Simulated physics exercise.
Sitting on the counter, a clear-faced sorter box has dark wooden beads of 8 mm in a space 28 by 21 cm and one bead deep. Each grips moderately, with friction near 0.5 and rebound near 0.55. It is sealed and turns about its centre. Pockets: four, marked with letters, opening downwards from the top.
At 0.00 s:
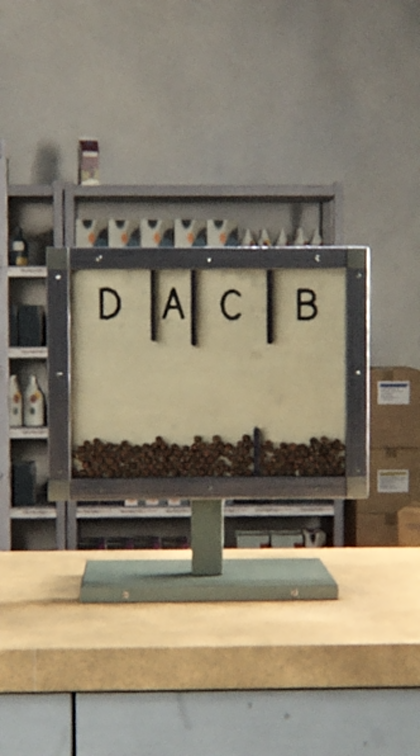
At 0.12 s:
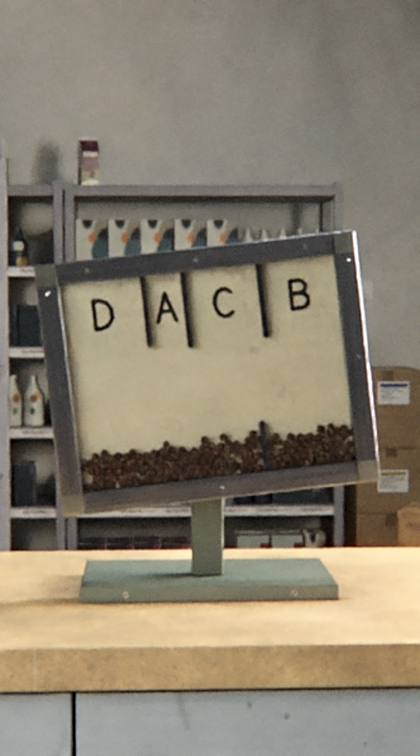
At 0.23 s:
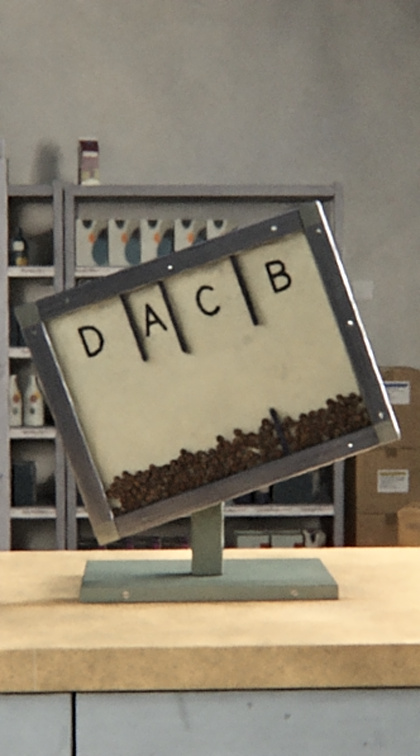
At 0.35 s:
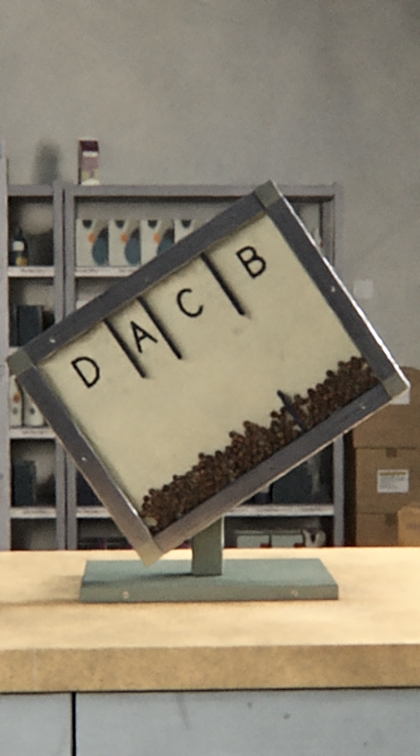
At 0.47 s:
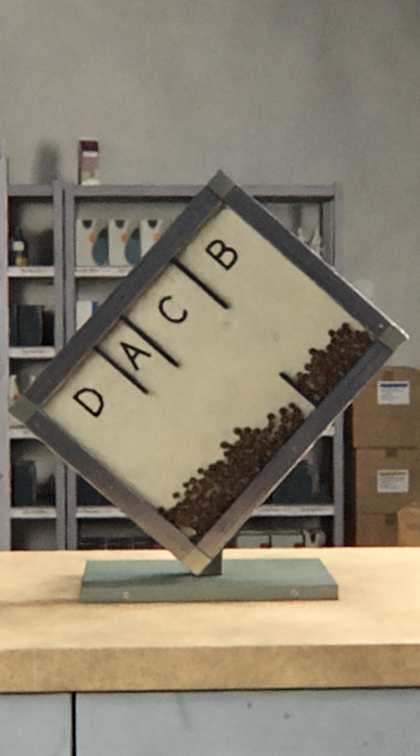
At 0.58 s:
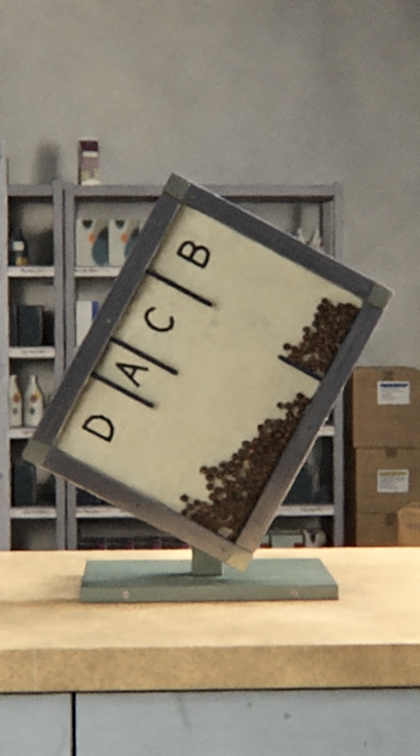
Clear-faced box of dark beads, lettered along its top, turning steadily anticlockwise on a green stand as the beads shift inside.
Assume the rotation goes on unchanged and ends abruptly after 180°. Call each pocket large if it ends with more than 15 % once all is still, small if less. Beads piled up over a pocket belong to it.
A: Small; B: Small; C: Large; D: Large.
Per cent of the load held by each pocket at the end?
In order: Pocket A 0, pocket B 0, pocket C 25, pocket D 75.
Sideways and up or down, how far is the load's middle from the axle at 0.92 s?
About 7 cm right and 4 cm below.
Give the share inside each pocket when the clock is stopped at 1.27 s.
Pocket A: 0; pocket B: 0; pocket C: 20; pocket D: 45.
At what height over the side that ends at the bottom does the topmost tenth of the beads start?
I'd put it at close to 8 centimetres.
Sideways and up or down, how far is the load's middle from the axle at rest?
Offset from axle: Approx. 7 cm right, 7 cm below.
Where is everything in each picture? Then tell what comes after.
In the first frame, level, about 150 beads; beads centred (207, 458); top one (246, 438); A (173, 303), B (308, 304), C (231, 305), D (110, 303); walls (256, 478) to (256, 429).
In the second frame, turned 6° anticlockwise; beads centred (217, 458); top one (331, 427).
In the third frame, turned 19° anticlockwise; beads centred (236, 454); top one (353, 396).
In the fourth frame, turned 34° anticlockwise; beads centred (254, 445); top one (354, 359).
In the fifth frame, turned 48° anticlockwise; beads centred (262, 438); top one (345, 326).
In the sixth frame, turned 62° anticlockwise; beads centred (270, 430); top one (325, 301); A (130, 371), B (195, 252), C (159, 320), D (101, 426); partition tips (152, 406), (175, 373), (209, 304).
After 0.92 s it has turned 103°, the beads' middle is 7 cm right of and 4 cm below the axle; inside pockets, D 5 %.
After 1.27 s it has turned 145°, the beads' middle is 4 cm right of and 9 cm below the axle; inside pockets, C 20 %, D 45 %.
After 1.63 s it has turned 180°, the beads' middle is 8 cm right of and 6 cm below the axle; inside pockets, C 25 %, D 55 %.
At rest by 2.5 s, A 0 %, B 0 %, C 25 %, D 75 %.
